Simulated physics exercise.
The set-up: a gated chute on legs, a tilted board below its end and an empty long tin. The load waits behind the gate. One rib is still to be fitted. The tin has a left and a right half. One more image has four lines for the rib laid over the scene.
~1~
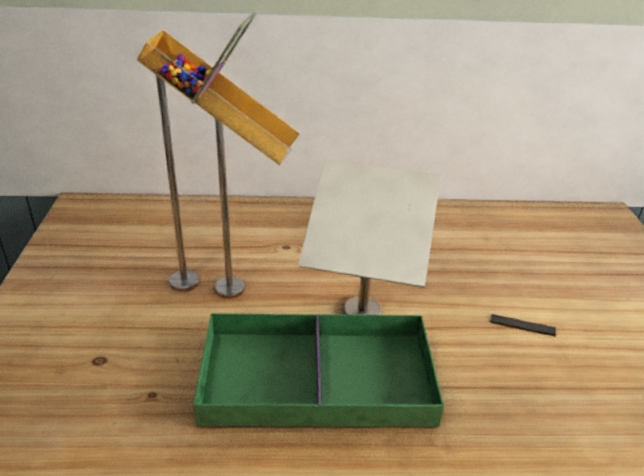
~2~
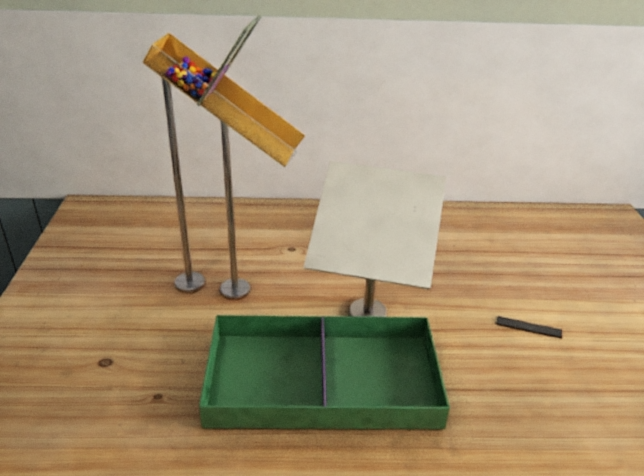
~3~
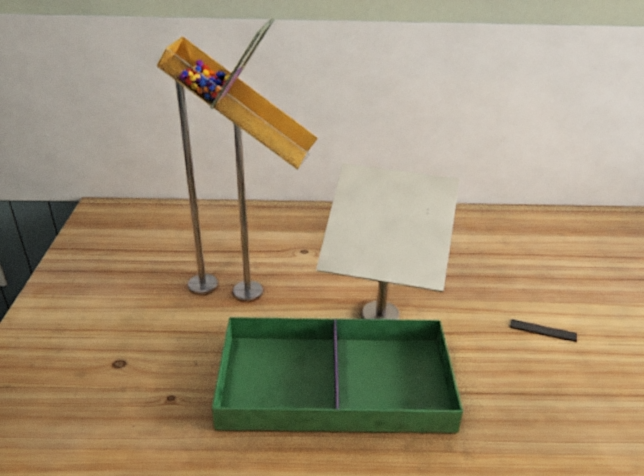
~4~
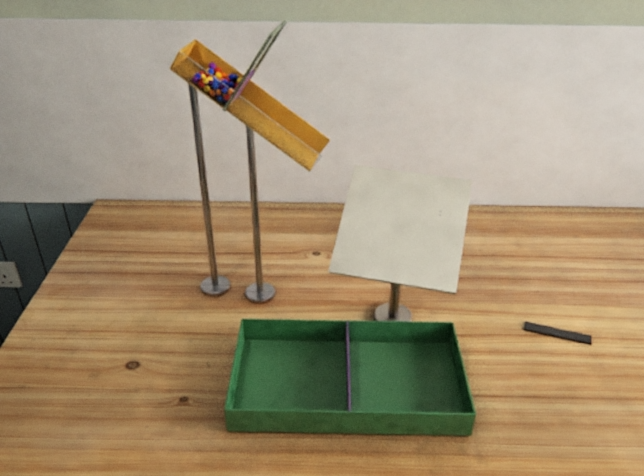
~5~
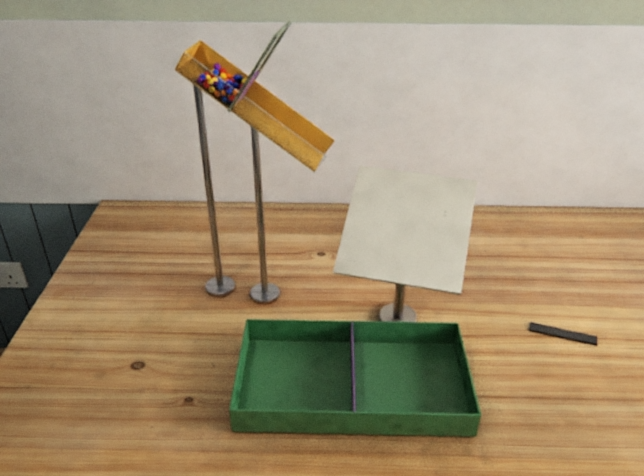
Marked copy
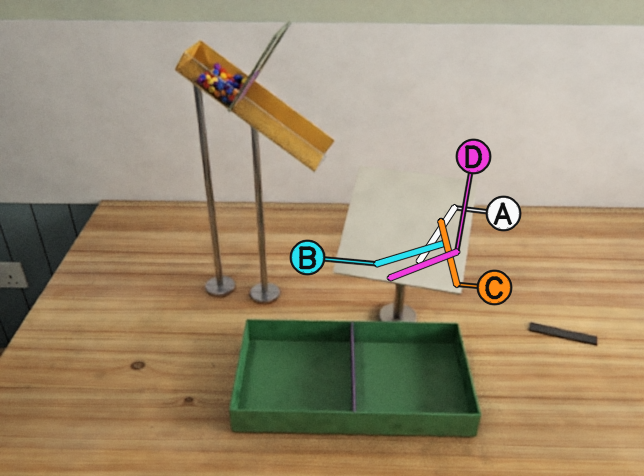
Colourful beads resting behind a gate in a raised yellow chute, with a tilted board and empty green tin, all staying still.
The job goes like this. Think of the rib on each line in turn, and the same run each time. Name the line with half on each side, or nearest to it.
It is D.
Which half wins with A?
The right half.
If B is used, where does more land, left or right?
The left half.
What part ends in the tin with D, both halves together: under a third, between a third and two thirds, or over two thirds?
Over two thirds.
On the marked copy, line A from (454, 207) to (419, 261); line B from (444, 243) to (376, 263); line C from (441, 221) to (456, 284); line D from (456, 251) to (390, 277).
Choosing A, of what is caught, a small part in the left half, most in the right.
Choosing B, of what is caught, nearly all in the left half, a small part in the right.
Choosing C, of what is caught, a small part in the left half, nearly all in the right.
Choosing D, of what is caught, about half in the left half, about half in the right.
